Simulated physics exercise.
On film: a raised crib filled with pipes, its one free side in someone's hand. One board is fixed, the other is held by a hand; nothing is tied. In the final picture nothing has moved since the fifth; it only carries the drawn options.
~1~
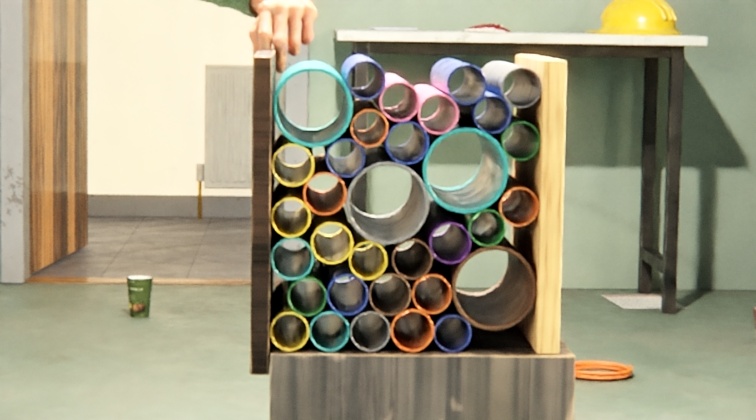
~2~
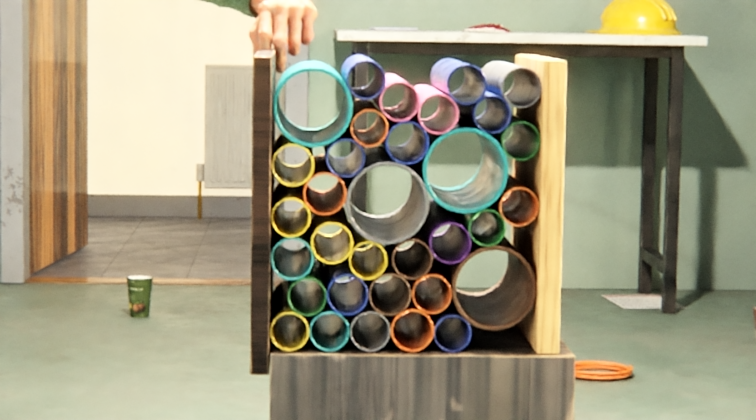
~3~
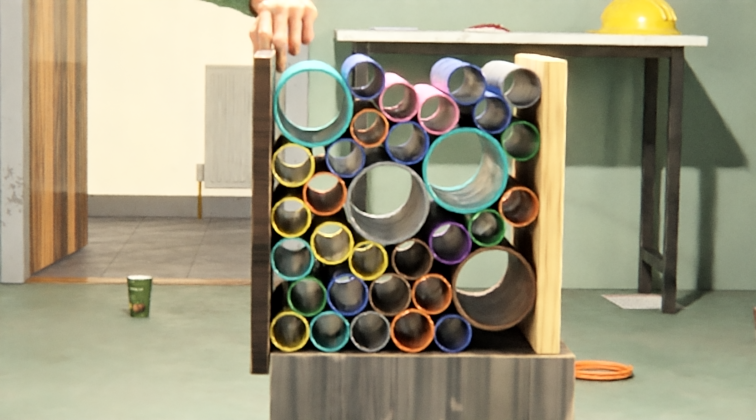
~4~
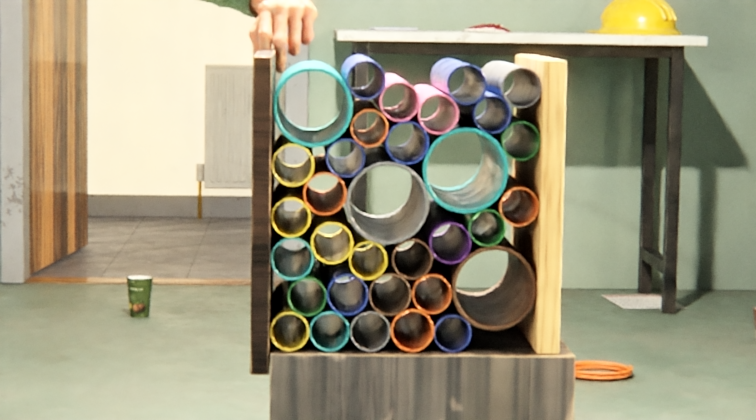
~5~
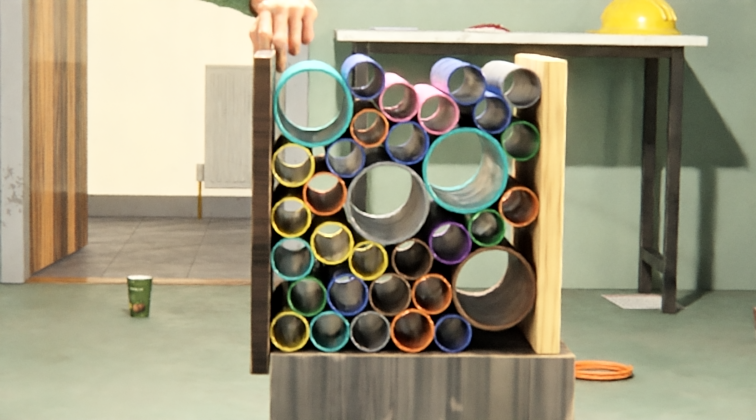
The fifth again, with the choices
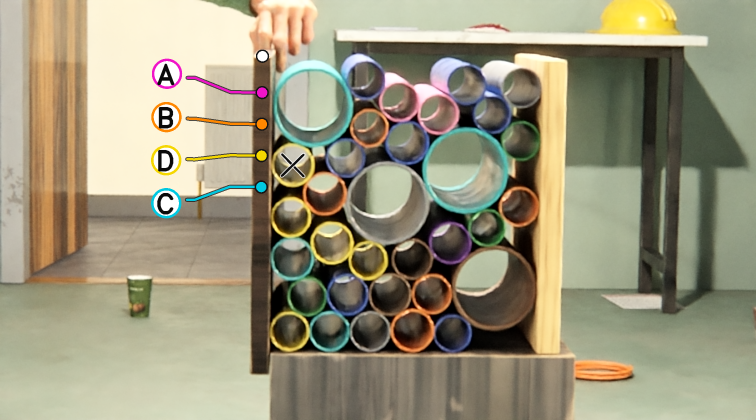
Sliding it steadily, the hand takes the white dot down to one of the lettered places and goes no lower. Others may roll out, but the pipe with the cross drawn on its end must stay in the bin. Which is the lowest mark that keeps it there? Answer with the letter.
The lowest mark that will do is C.
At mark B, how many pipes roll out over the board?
It comes to none.
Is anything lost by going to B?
No, at B.
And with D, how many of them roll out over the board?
With D, none.
On the marked copy, A at (263, 93); B at (262, 124); C at (262, 187); D at (262, 155); the cross at (293, 165); the white dot at (263, 56).
Following C. Soon after the start, top of the board (272, 117).
Later, top of the board (271, 185).
In the end, top of the board (271, 187), none out over the board, the crossed one still inside.
As for the rest, A keeps the crossed one inside; B keeps the crossed one inside; D keeps the crossed one inside.
